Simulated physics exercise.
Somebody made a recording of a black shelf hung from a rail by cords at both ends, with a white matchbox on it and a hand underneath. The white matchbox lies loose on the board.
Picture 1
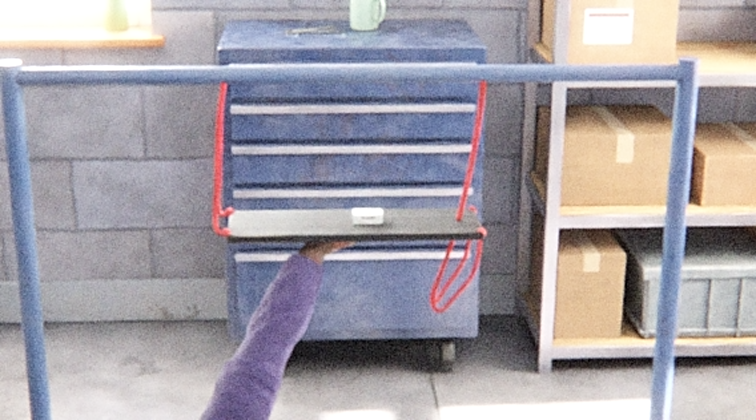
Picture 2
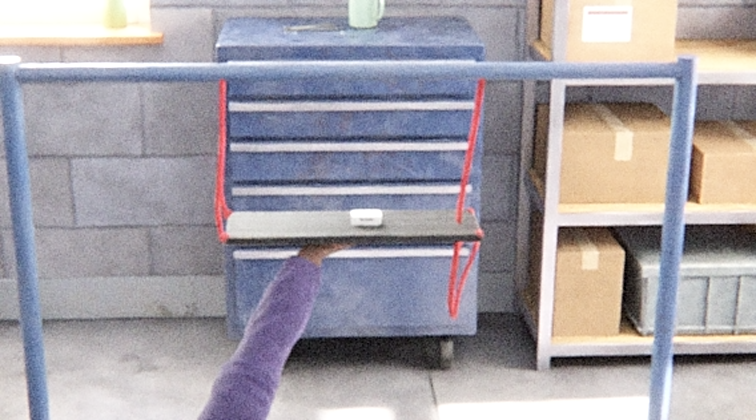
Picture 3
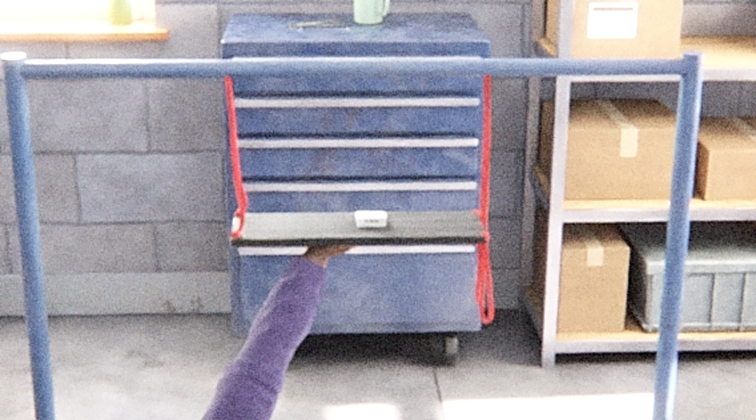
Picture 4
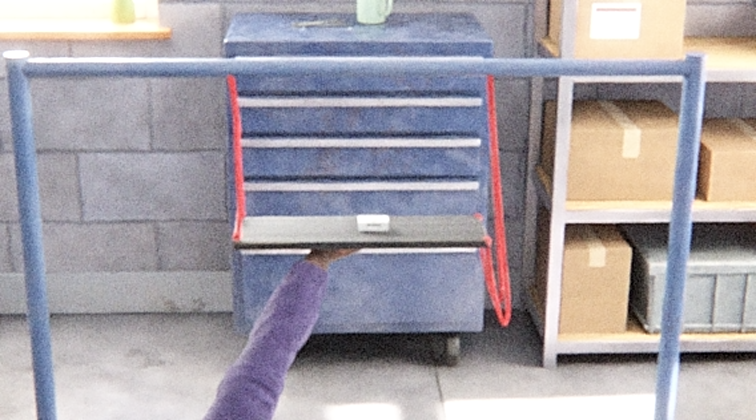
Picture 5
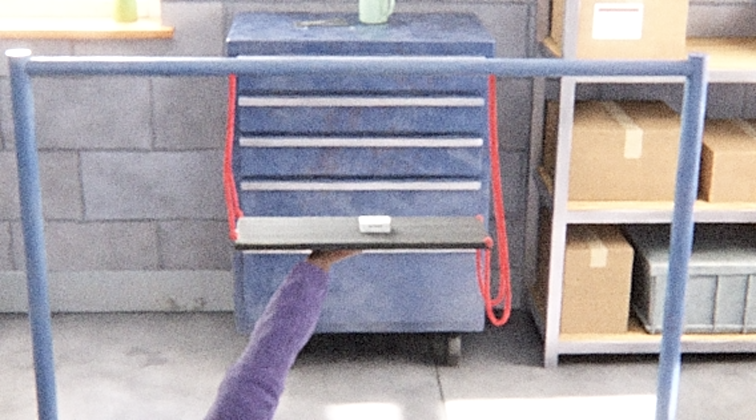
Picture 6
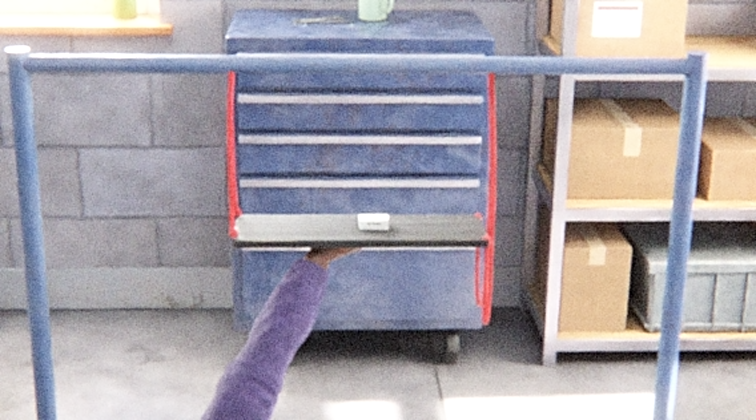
In this clip, a hand in a purple sleeve stays under a black shelf hung by red cords from a blue rail, the white matchbox and board barely shifting while the slack right cord sways in a loop below.
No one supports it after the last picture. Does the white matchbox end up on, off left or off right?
It's likely to fall away rightward, if you ask me.
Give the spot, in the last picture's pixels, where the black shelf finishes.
Once everything settles, its middle sits around (326, 316) in the last view.
Then, 0.42 s after the last picture, board tipped 25° down to the right; matchbox sliding near (445, 312).
Then, 0.96 s after the last picture, board tipped 49° down to the right; matchbox on the floor.
Then, 1.50 s after the last picture, board tipped 47° down to the right; matchbox on the floor.
At rest, board tipped 50° down to the right; matchbox on the floor. The white matchbox tumbles from the right end.
